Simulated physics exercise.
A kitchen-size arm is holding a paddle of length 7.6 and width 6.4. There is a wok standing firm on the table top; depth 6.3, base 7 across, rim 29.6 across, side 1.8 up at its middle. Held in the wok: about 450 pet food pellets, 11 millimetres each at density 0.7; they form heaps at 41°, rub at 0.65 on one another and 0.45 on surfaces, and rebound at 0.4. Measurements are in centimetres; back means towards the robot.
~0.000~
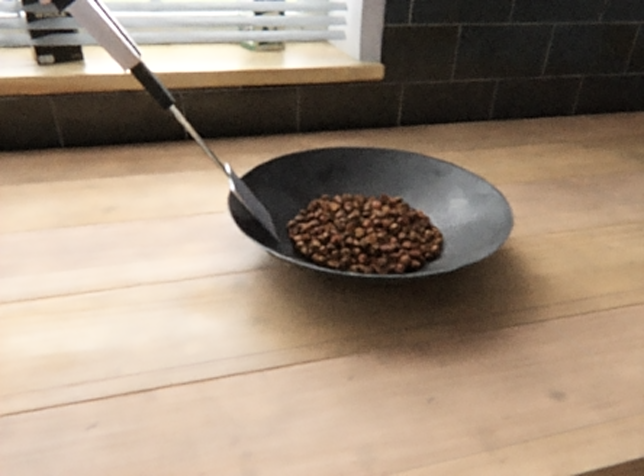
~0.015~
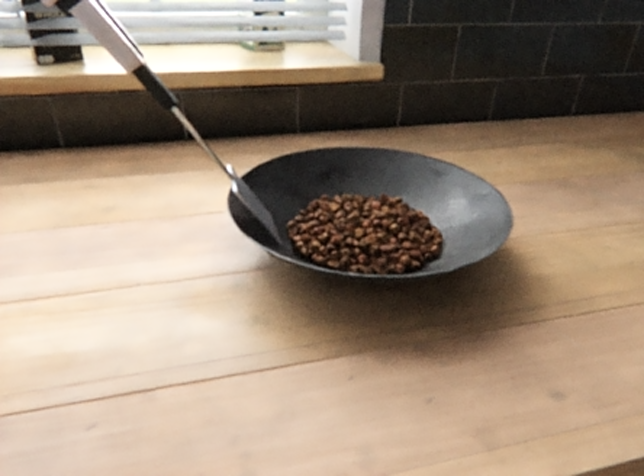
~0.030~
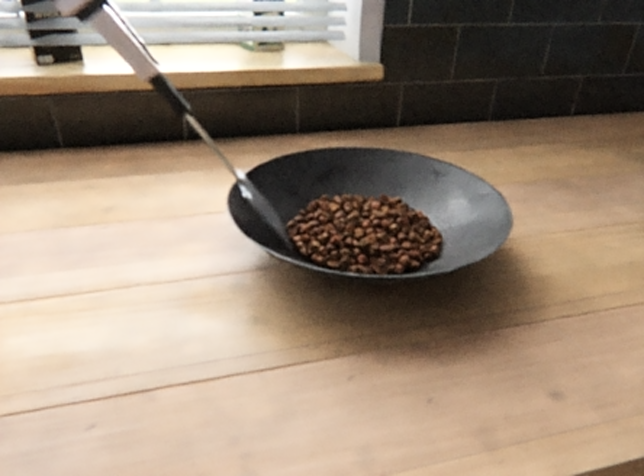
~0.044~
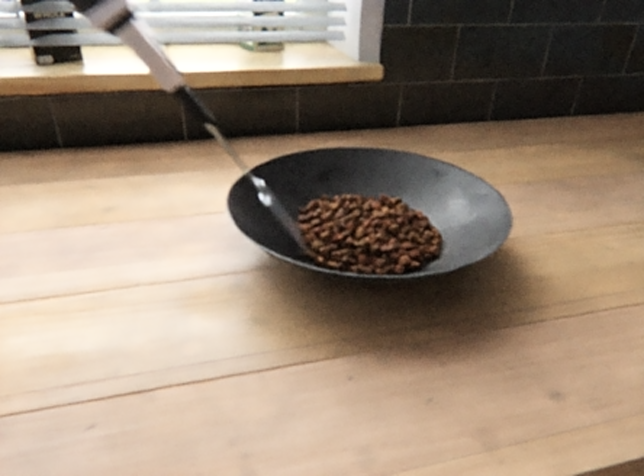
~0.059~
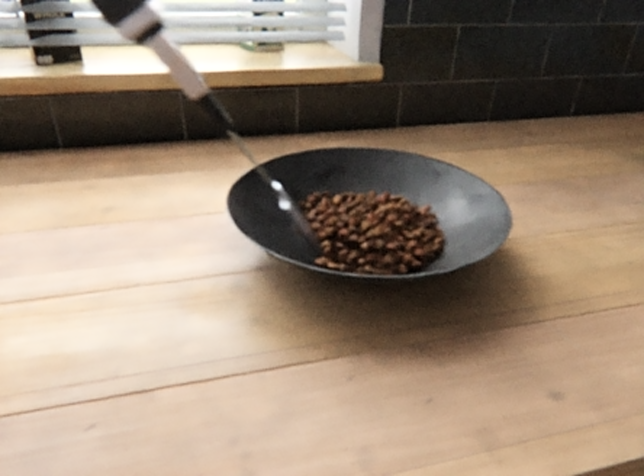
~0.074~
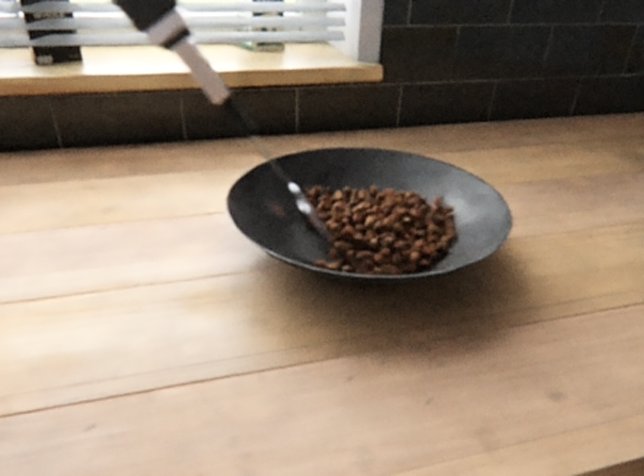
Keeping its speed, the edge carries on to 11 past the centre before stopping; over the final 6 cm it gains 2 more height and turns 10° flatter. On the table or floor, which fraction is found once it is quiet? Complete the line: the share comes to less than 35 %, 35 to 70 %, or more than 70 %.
The share comes to 35 to 70 %.
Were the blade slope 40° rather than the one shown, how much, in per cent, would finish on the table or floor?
Around 45 in a hundred.
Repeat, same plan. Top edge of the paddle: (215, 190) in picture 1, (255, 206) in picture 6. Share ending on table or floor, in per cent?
Roughly 35 percent ends up there.
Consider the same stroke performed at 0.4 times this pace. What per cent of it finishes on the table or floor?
Estimate: Approx. 25 %.
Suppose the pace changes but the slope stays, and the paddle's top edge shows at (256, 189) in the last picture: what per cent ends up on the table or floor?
25 %.
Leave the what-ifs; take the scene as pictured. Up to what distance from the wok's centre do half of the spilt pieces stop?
About 42 centimetres.
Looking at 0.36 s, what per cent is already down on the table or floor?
Close to 10 per cent of the load.
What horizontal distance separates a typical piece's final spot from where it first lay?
About 8 centimetres.
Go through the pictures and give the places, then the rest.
Paddle top edge at (229, 176), sloping 57°; upper third of the load around (363, 224), from x 290 to 440, top at y 200; 451 in the wok, in the first frame.
Paddle top edge at (231, 177), sloping 57°; upper third of the load around (363, 225), from x 290 to 440, top at y 200, in the second frame.
Paddle top edge at (243, 183), sloping 57°; upper third of the load around (363, 225), from x 290 to 435, top at y 200, in the third frame.
Paddle top edge at (262, 190), sloping 57°; upper third of the load around (361, 224), from x 300 to 435, top at y 200, in the fourth frame.
Paddle top edge at (280, 195), sloping 57°; upper third of the load around (369, 219), from x 300 to 440, top at y 195, in the fifth frame.
Paddle top edge at (299, 197), sloping 57°; upper third of the load around (380, 214), from x 280 to 450, top at y 190; 451 in the wok, in the sixth frame.
After 0.11 s, sloping 57°, highest piece 12 above the table; 450 in the wok, 1 on the blade or in flight.
After 0.15 s, sloping 55°, highest piece 17 above the table; 447 in the wok, 4 on the blade or in flight.
After 0.36 s, sloping 47°, highest piece 20 above the table; 251 in the wok, 43 on the table or floor, 157 on the blade or in flight.
After 1.41 s, sloping 47°, highest piece 5 above the table; 251 in the wok, 200 on the table or floor.
At rest, 251 in the wok, 200 on the table or floor. That is 44 % on the table or floor.
